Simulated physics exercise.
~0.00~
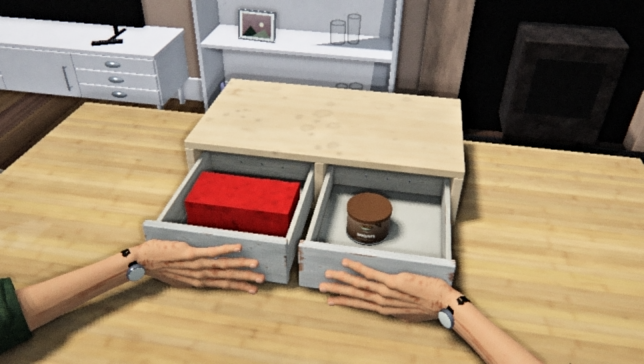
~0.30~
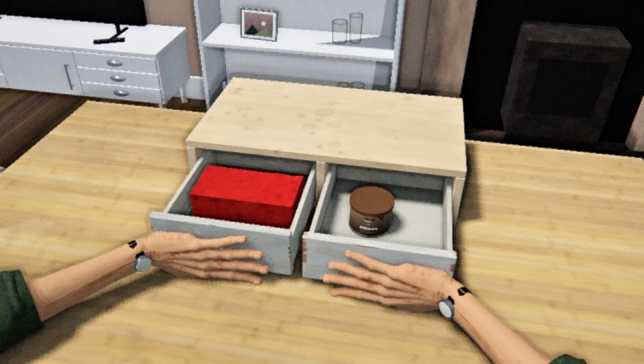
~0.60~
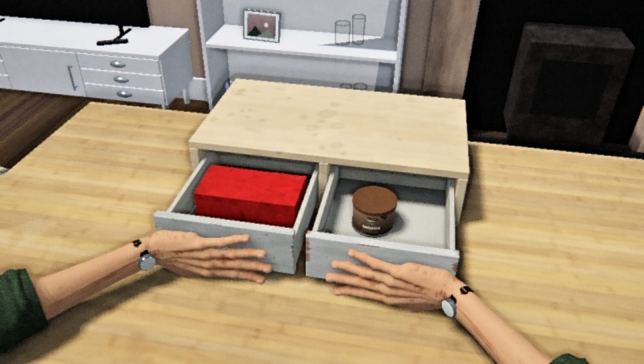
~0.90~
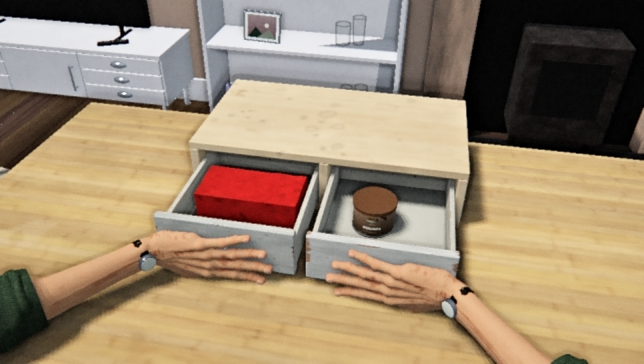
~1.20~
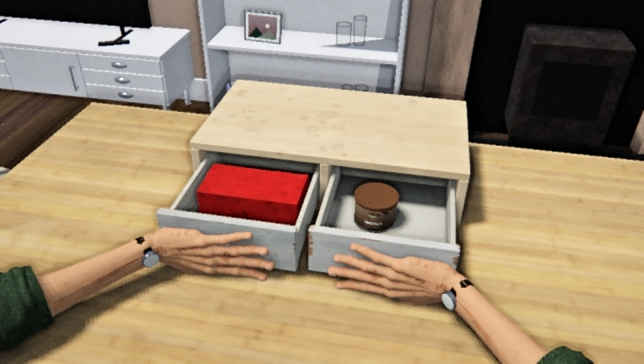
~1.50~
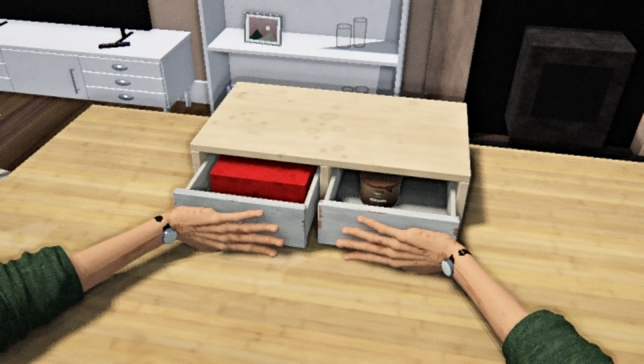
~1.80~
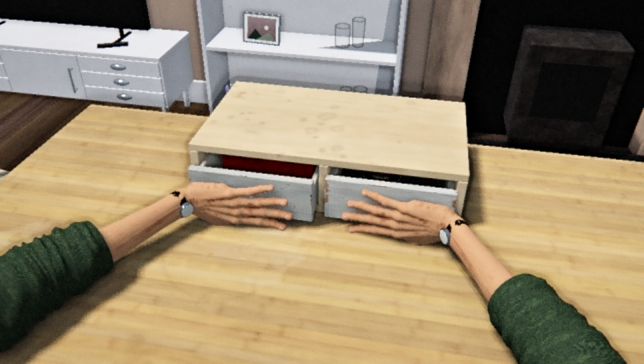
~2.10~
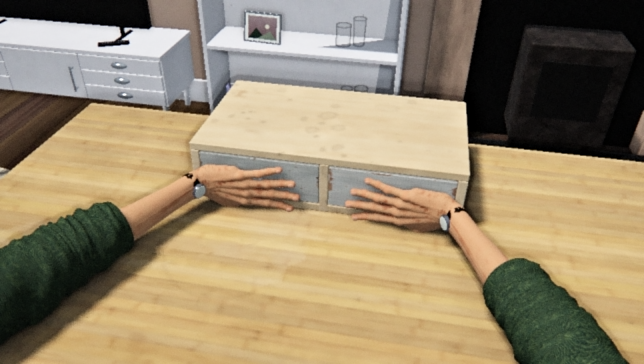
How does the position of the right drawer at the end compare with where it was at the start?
At the start the right drawer stands open with the brown tin showing inside. By the end it has been pushed back into the chest and is closed.
